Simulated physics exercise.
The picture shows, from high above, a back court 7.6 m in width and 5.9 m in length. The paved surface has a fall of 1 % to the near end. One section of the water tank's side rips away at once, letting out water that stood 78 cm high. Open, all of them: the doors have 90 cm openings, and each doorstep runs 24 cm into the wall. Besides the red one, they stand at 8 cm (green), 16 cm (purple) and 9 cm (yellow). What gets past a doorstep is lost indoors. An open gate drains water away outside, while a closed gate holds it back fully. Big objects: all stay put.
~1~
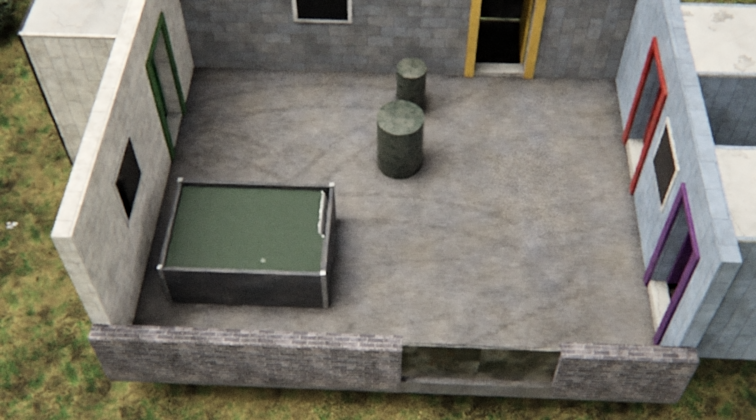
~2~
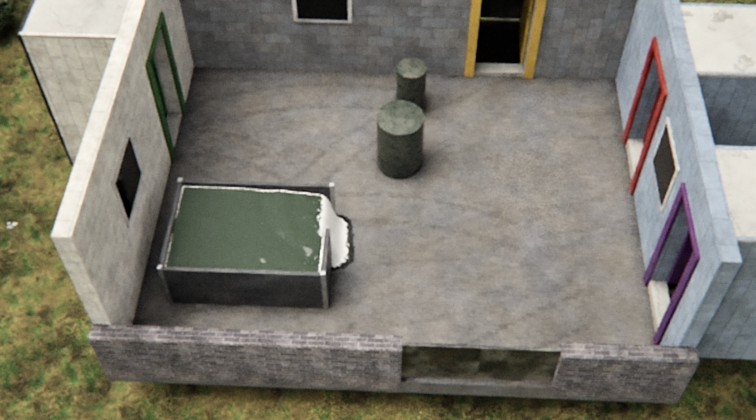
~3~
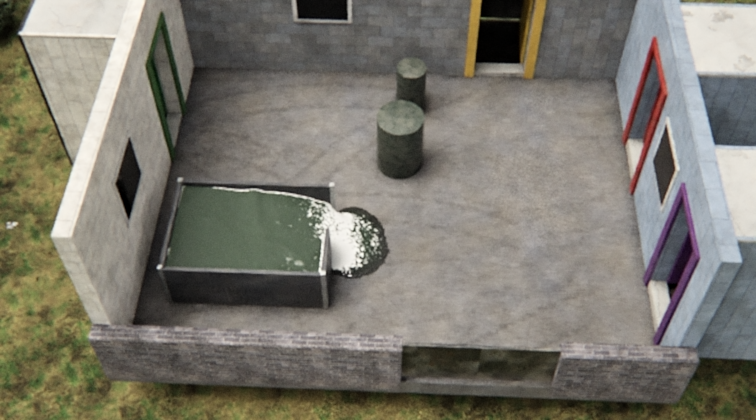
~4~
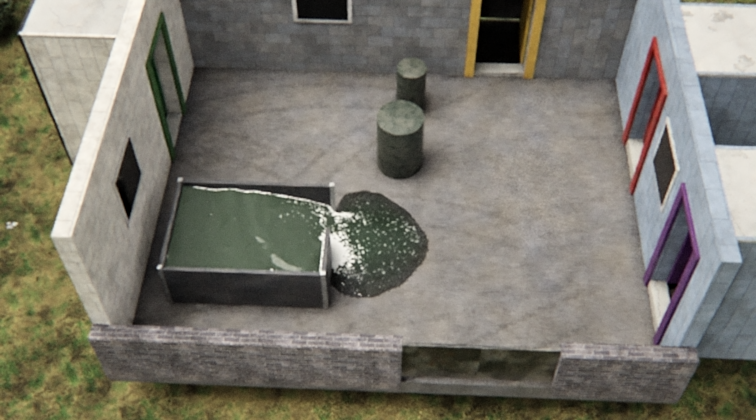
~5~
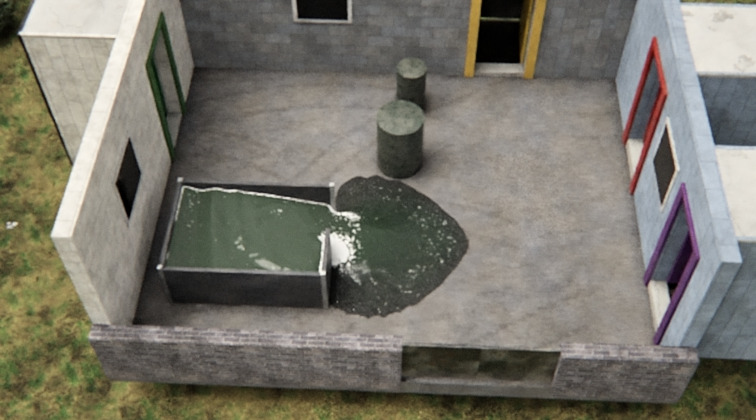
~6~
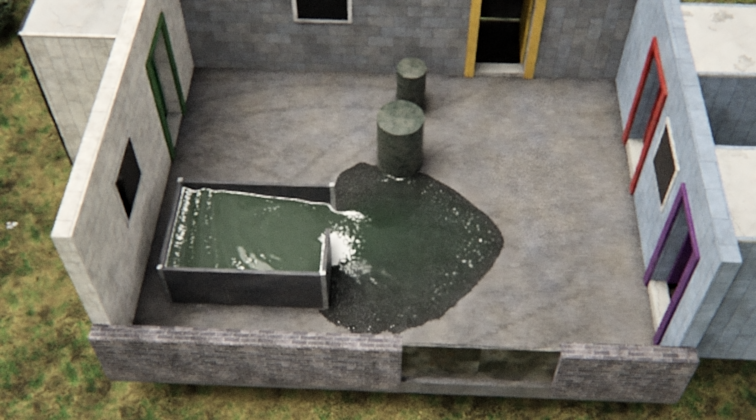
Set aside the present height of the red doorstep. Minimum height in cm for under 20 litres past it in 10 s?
Approx. 15 cm.
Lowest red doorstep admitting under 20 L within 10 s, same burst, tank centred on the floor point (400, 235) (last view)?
That setup calls for roughly 21 cm.
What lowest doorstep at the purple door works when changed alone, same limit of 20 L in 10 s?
Roughly 16 cm at the purple door.
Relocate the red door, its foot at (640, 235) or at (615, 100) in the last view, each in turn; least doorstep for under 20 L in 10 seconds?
In turn: Roughly 15 cm, roughly 12.5 cm.
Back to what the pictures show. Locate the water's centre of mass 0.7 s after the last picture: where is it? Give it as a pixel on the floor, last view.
Roughly (311, 254).
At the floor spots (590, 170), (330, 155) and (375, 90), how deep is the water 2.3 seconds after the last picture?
Depth: About 7, 1, 0 cm.
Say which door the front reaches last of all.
It's the green one.
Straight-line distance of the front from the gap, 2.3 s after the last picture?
Around 6.0 m from the gap.
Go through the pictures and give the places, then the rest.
In the first frame, the water tank at (250, 229) is whole and still, 78 cm deep; the red door at (643, 124) is dry.
In the second frame, the front is at (348, 259), 0.3 m from the gap at (330, 231); 0.2 m2 of floor is wet, 78 cm left at the back.
In the third frame, the front is at (380, 257), 0.8 m from the gap at (330, 232); 0.7 m2 of floor is wet, 78 cm left at the back.
In the fourth frame, water pours out at (330, 233) and has run 1.4 m, to (423, 246); about 7 cm deep outside, 78 cm at the back.
In the fifth frame, water pours out at (330, 232) and has run 2.0 m, to (462, 247); about 5 cm deep outside, 76 cm at the back.
In the sixth frame, the gap is at (330, 232), the front 2.6 m out at (496, 245); the back of the water tank holds 69 cm; the red door at (643, 124), 5.1 m from the gap, is still 2.7 m from the nearest water.
Then, 0.7 s after the last picture water covers 35 % of the floor, deepest (40 cm) near (338, 239); it has not reached the red door.
Then, 2.3 s after the last picture water covers 55 % of the floor, deepest (28 cm) near (657, 354); 21 cm at the red door, 3 litres in over its 18 cm doorstep.
Then, 9.3 s after the last picture water covers 95 % of the floor, deepest (12 cm) near (647, 376); 9 cm at the red door, 6 litres in over its 18 cm doorstep.
At the red door as built, the water peaked near 23 cm, 2.1 s after the last picture.
With a doorstep of 12 cm, 44 litres would have come in within the 10 s; with 19 cm, 4 litres. So under 20 litres takes about 15 cm.
